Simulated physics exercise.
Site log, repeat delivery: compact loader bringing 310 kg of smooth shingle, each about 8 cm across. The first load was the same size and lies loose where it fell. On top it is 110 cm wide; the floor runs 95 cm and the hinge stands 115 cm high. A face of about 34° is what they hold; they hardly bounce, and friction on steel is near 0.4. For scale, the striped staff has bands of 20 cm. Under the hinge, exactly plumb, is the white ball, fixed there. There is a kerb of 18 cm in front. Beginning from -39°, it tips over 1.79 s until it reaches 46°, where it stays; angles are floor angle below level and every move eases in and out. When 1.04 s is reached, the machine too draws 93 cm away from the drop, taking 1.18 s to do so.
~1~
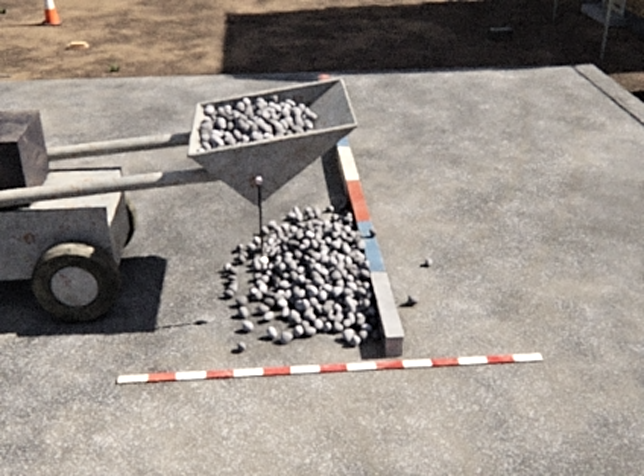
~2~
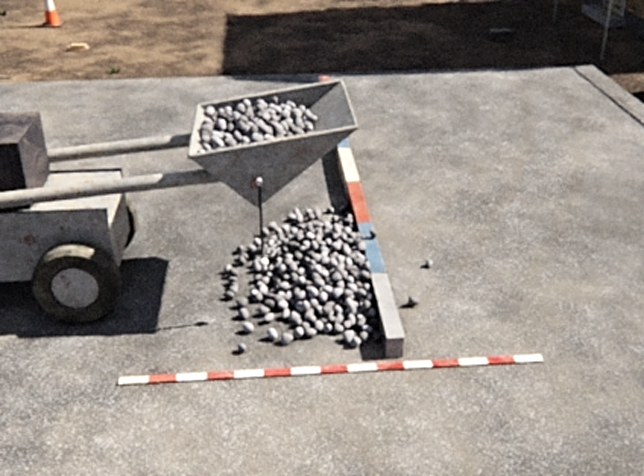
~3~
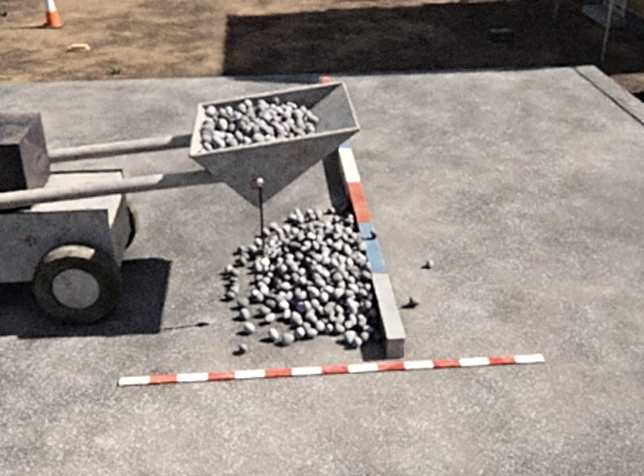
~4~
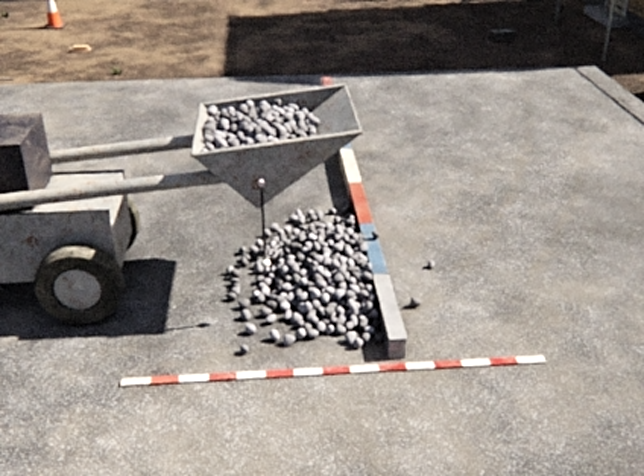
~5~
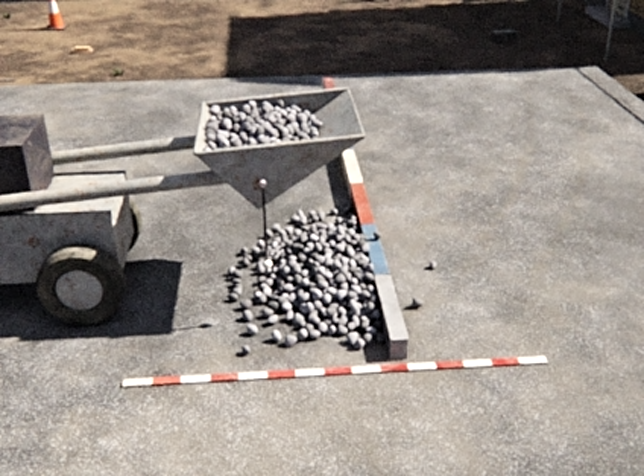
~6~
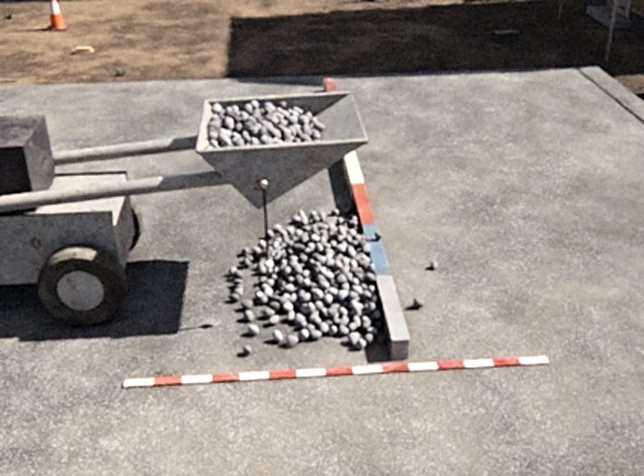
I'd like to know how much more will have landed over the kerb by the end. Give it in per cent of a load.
Roughly 2 in every hundred.
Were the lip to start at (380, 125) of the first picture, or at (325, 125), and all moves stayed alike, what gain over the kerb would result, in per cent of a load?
Around 10 and 0 percent respectively.
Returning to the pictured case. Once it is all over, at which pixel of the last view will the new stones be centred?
Roughly pixel (304, 263) in the last view.
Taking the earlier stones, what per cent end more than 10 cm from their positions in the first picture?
Some 10 percent, give or take.
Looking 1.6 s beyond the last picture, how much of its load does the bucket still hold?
Roughly 0 per cent is still inside.
Then, 1.0 s after the last picture the floor is at 33°; in per cent of one load, 88 in the bucket, 111 on this side of the kerb; the foremost stones are at (379, 249).
Then, 1.6 s after the last picture the floor is at 46°; in per cent of one load, 0 in the bucket, 197 on this side of the kerb, 2 over the kerb; the foremost stones are at (413, 278).
Then, 2.4 s after the last picture the floor is at 46°; in per cent of one load, 0 in the bucket, 198 on this side of the kerb, 2 over the kerb; the foremost stones are at (432, 276).
Then, 5.0 s after the last picture the floor is at 46°; in per cent of one load, 0 in the bucket, 198 on this side of the kerb, 2 over the kerb; the foremost stones are at (432, 276). Net gain over the kerb, 2.
